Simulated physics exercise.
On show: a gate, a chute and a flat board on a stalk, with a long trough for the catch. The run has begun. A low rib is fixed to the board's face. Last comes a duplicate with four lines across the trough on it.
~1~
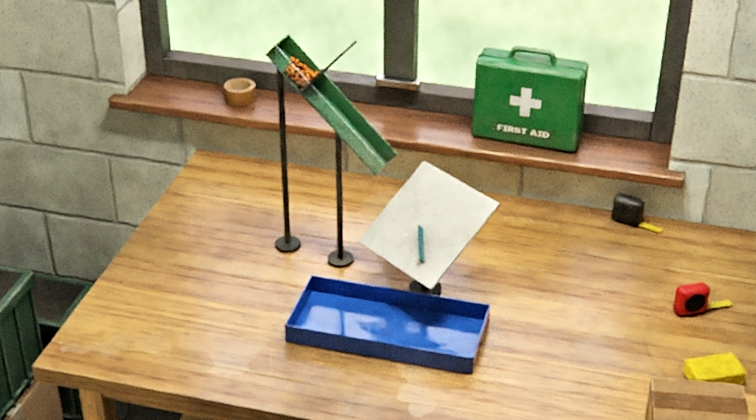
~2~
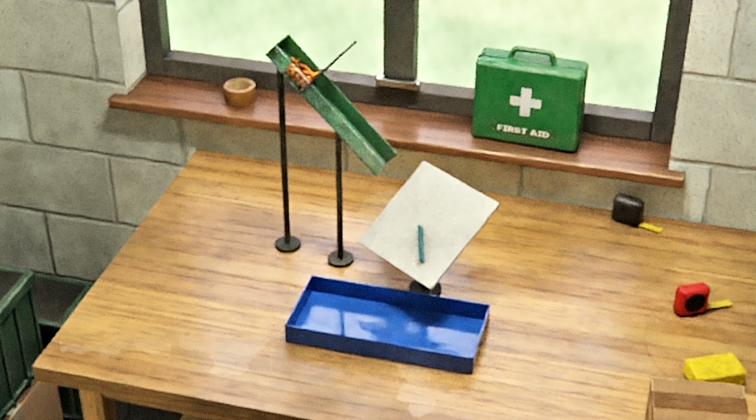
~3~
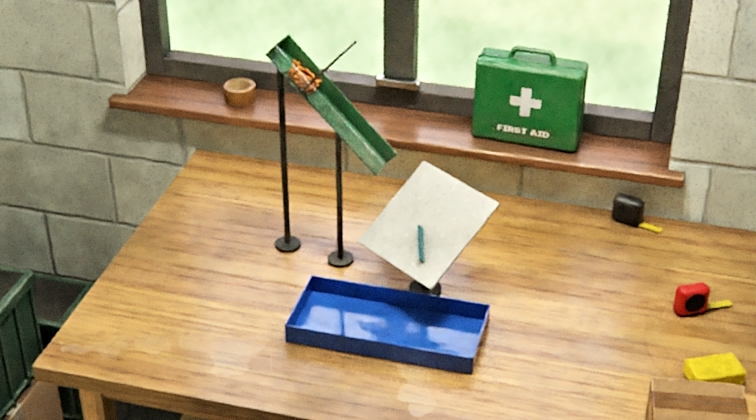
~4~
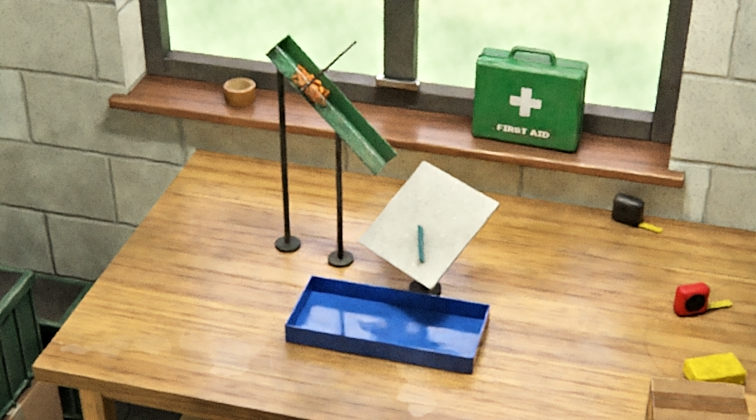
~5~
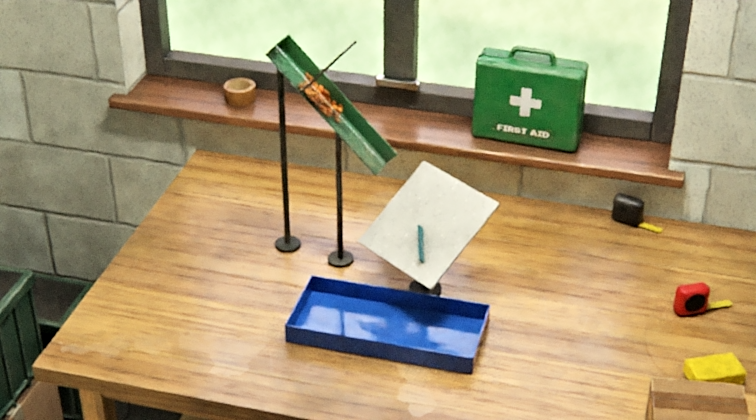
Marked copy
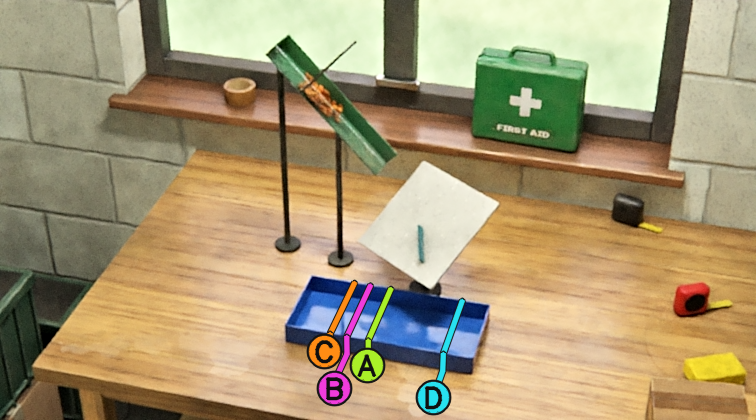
On a wooden workbench, small orange-brown pieces slide partway down a sloping green chute.
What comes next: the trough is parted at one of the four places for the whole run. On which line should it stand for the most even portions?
Use line A.
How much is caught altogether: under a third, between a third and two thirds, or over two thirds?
It is over two thirds.
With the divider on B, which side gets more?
Right.
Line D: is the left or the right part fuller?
The left side.
On the marked copy, line A crosses the front rim at (368, 339); line B crosses the front rim at (347, 336); line C crosses the front rim at (330, 333); line D crosses the front rim at (443, 353).
If A is chosen, of what is caught, about a third on the left of the divider, about two thirds on the right.
If B is chosen, of what is caught, a small part on the left of the divider, nearly all on the right.
If C is chosen, of what is caught, a stray few on the left of the divider, nearly all on the right.
If D is chosen, of what is caught, all on the left of the divider, none on the right.
